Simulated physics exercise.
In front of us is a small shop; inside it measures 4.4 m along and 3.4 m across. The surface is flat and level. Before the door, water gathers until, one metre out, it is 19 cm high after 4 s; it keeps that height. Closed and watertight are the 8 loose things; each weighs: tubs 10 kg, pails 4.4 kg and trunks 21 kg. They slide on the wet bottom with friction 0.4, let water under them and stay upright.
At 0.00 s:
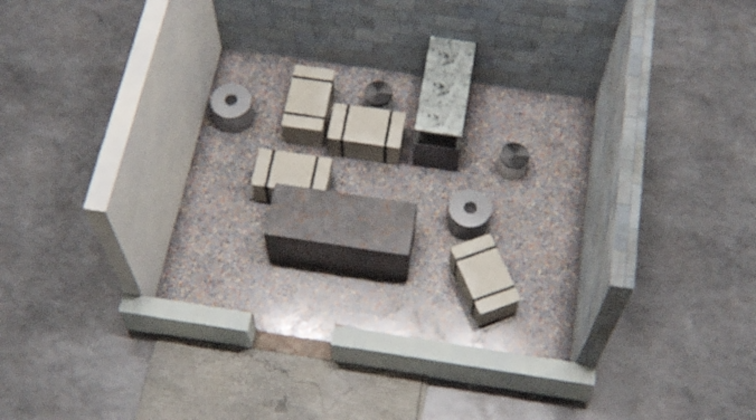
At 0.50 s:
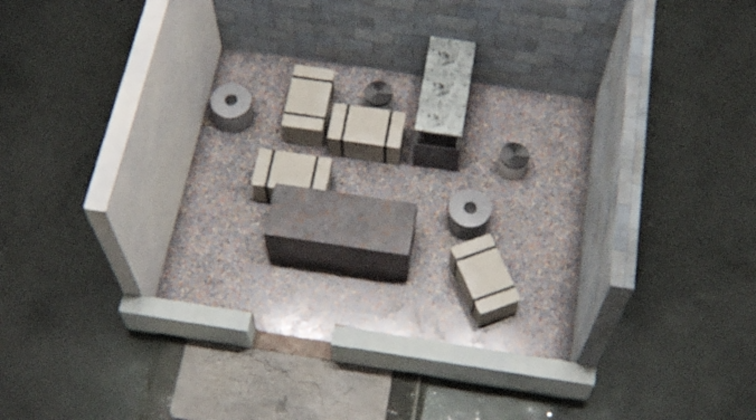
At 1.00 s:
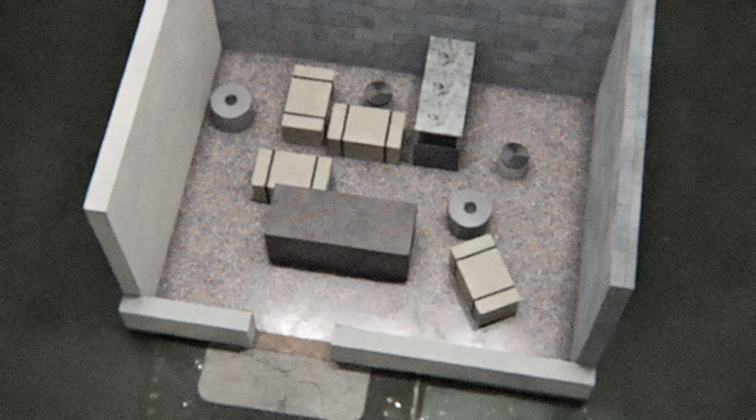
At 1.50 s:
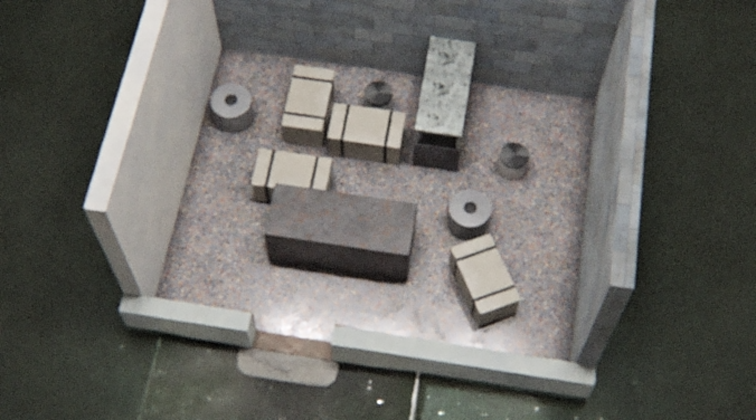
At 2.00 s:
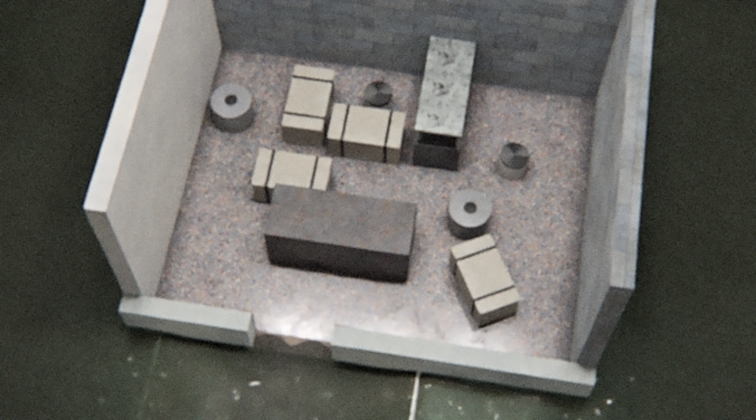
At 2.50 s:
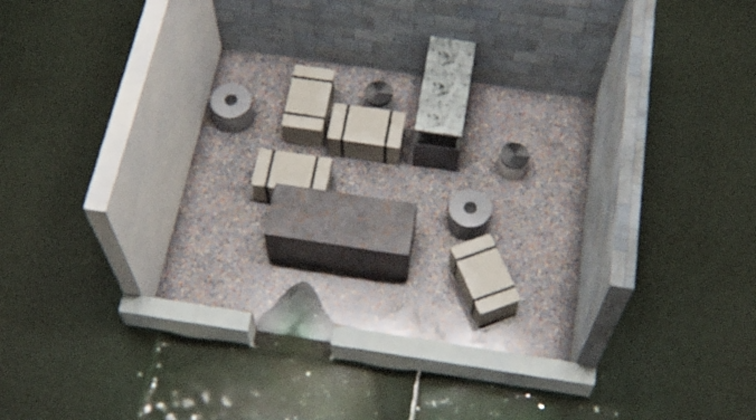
In a small shop, dark water spreads outside and begins entering the doorway while everything inside stays still.
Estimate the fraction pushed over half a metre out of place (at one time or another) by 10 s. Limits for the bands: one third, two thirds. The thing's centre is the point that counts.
The lowest of three bands.
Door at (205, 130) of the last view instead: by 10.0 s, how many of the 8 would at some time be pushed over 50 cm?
Result: 4 of them.
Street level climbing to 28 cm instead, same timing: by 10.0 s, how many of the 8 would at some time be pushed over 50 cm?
Result: 4.
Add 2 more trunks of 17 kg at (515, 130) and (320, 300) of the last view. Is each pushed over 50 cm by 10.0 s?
Well, the first one stays under the mark, and the second tops the mark.
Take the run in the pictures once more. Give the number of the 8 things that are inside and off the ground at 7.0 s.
It comes to 0 of them.
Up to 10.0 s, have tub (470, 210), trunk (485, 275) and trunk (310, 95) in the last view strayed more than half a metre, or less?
So that's inside it for the first, beyond it for the second and inside it for the last.
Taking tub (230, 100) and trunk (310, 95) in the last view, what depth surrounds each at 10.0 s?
First roughly 9 cm, second roughly 4 cm.
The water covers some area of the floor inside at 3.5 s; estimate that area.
Somewhere about 1.5 m2, give or take.
After 3.5 s 0 of 8 are over 50 cm from their spots; 0 afloat.
After 4.5 s 0 of 8 are over 50 cm from their spots; 0 afloat.
After 7.0 s 0 of 8 are over 50 cm from their spots; 0 afloat.
After 10.0 s 1 of 8 are over 50 cm from their spots, and 1 have been at some point; 1 afloat.
